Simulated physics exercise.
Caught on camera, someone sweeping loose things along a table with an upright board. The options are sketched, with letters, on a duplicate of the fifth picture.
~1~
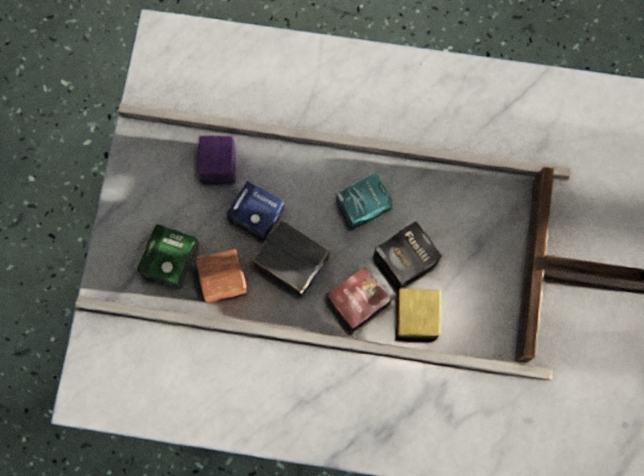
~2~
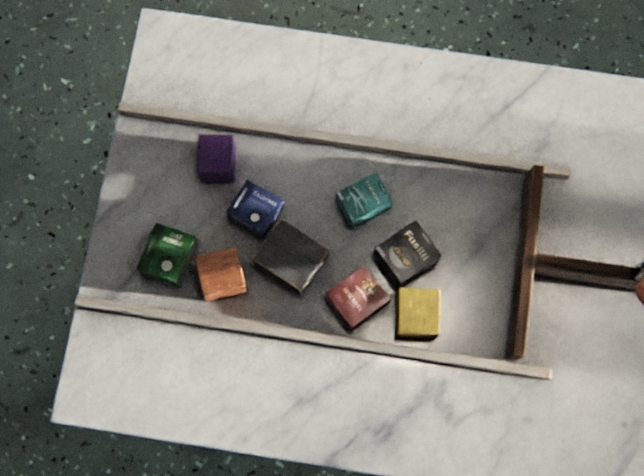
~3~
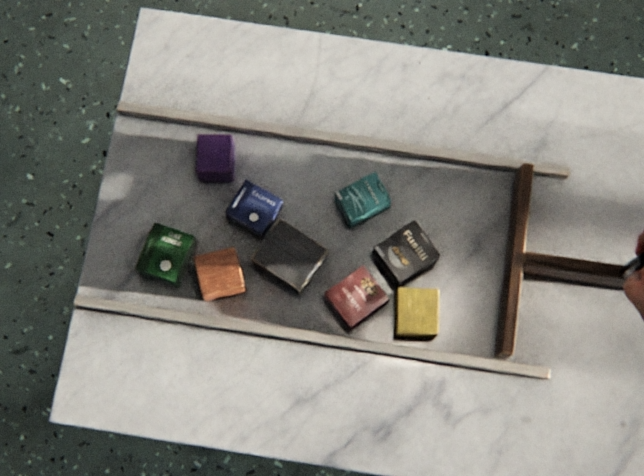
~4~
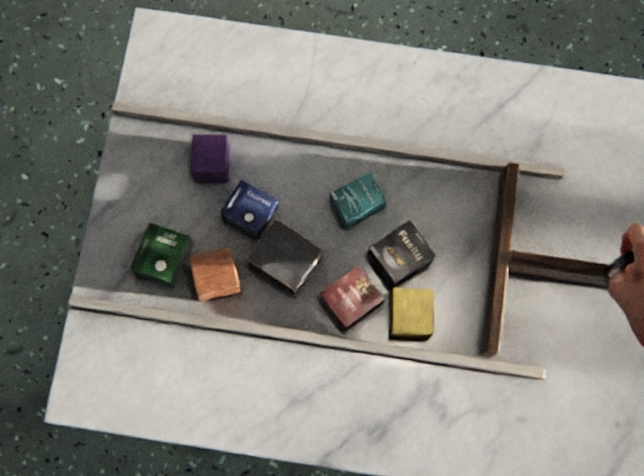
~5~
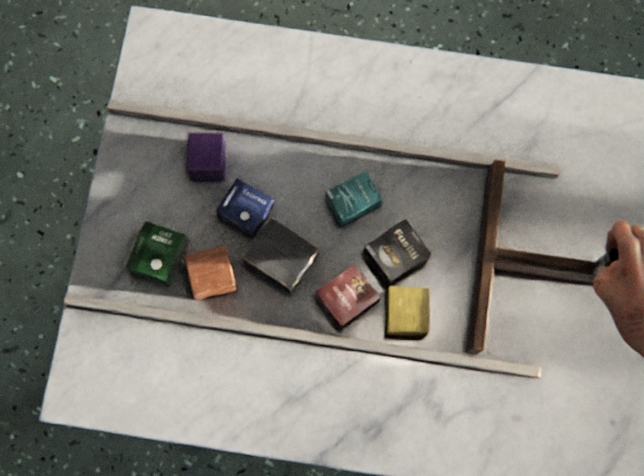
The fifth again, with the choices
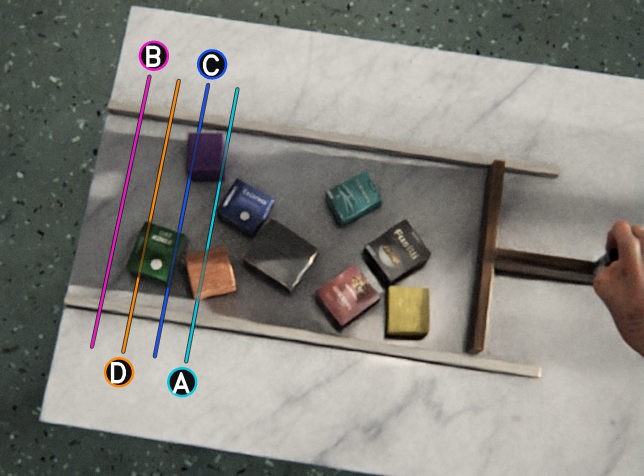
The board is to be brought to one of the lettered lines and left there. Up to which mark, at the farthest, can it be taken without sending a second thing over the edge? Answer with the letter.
Line A.
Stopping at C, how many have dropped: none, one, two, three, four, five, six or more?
Two.
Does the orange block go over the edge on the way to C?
Yes.
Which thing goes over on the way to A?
The green packet goes over.
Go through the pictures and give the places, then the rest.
The first frame shows red packet (358, 299); orange block (221, 275); blue packet (256, 210).
The second frame shows board (530, 258); turquoise box (364, 200).
The third frame shows board (518, 256); black packet (406, 254).
The fourth frame shows board (504, 255); grey box (286, 257).
The fifth frame shows board (490, 252); red packet (348, 297); orange block (211, 273); blue packet (246, 208).
On the copy, A at (213, 221); B at (122, 207); C at (182, 216); D at (152, 211).
On A. First, board (389, 237); yellow block (352, 304); red packet (299, 297).
Then, board (290, 222); green packet (119, 239); orange block (150, 264).
Finally, board (214, 211); green packet over the edge; orange block (81, 259); one fallen.
By contrast, B drops six; C drops two; D drops four.
